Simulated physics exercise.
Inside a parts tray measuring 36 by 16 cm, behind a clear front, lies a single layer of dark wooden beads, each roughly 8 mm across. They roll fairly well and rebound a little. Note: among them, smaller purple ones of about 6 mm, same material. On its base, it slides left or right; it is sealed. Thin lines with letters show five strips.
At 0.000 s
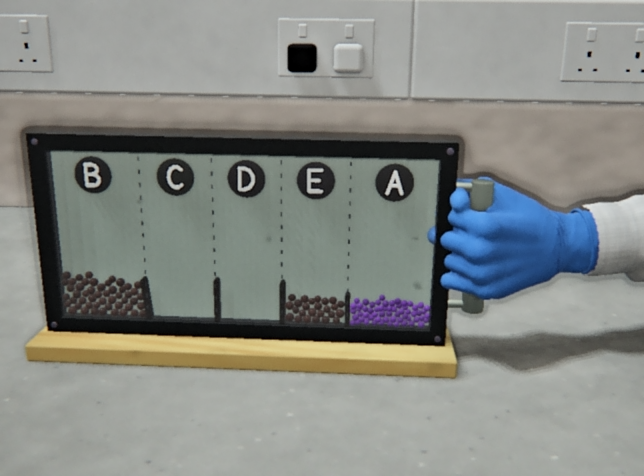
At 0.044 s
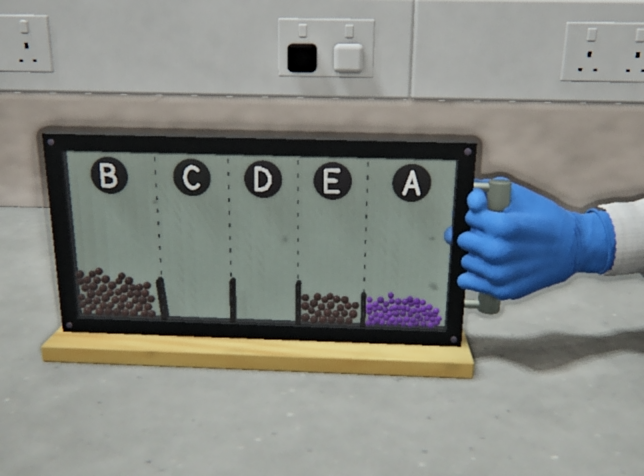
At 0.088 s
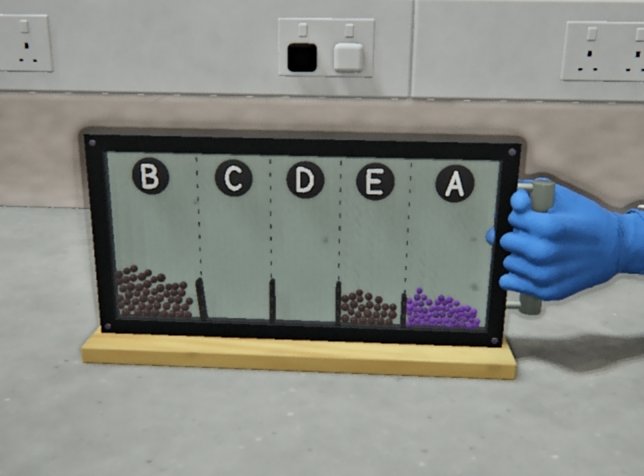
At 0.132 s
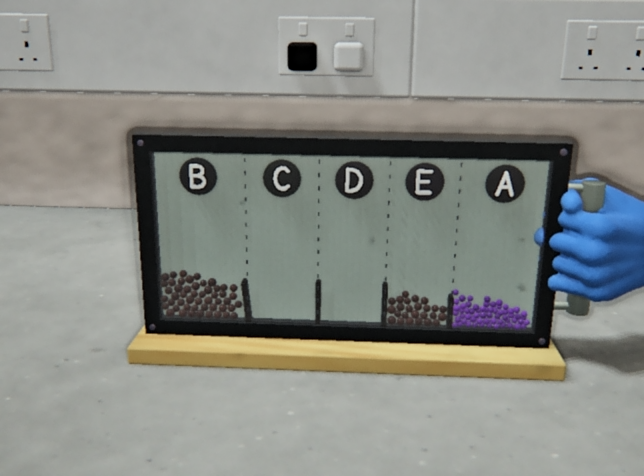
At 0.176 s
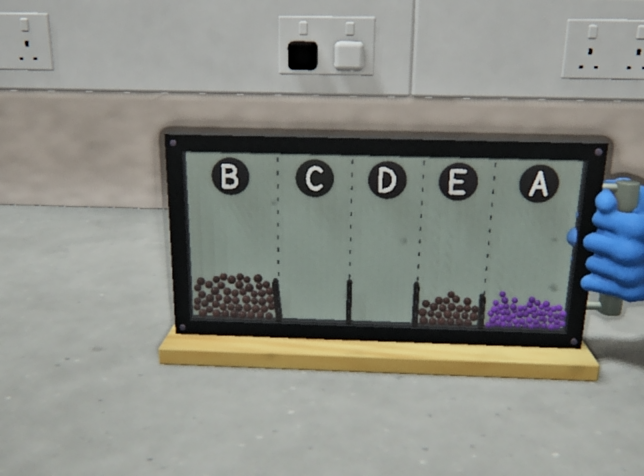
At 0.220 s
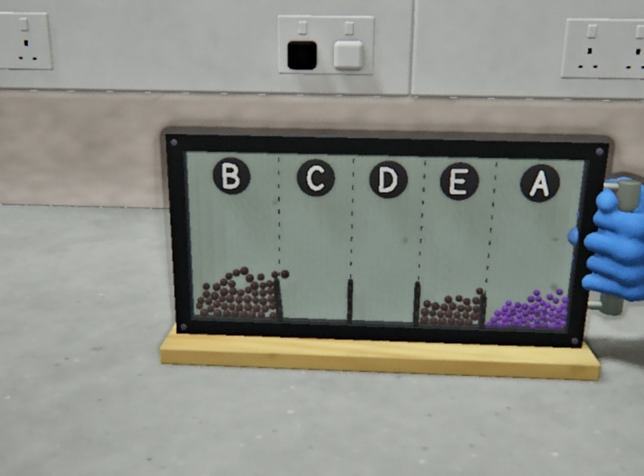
On a grey worktop below wall sockets, a blue-gloved hand slides a clear-fronted tray with lettered sections to the right; the dark beads and smaller purple ones shift in their sections, while the two sections between stay empty.
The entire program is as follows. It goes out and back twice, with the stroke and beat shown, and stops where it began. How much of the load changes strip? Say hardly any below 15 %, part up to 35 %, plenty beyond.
I'd put it at a tiny amount.
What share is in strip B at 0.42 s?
I'd guess near 35 in a hundred.
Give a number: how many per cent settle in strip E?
Roughly 20 percent of the load.
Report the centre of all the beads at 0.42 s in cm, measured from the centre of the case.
Roughly 2 centimetres to the right and 6 centimetres below.
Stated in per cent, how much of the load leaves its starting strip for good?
Around 10 percent.
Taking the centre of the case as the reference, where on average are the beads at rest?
Right: About 2 cm; below: About 7 cm.
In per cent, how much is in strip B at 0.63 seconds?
The share there is near 30 %.
After 0.42 s, it is at its start; A 45 %, B 35 %, C 5 %, E 20 %; 5 % have changed strip.
After 0.63 s, it is 12 cm to the right; A 40 %, B 30 %, C 5 %, E 20 %; 10 % have changed strip.
After 0.80 s, it is at its start; A 40 %, B 30 %, C 5 %, E 20 %; 10 % have changed strip.
At rest by 1.4 s, it is at its start; A 40 %, B 30 %, C 5 %, D 0 %, E 20 %; 10 % have changed strip.
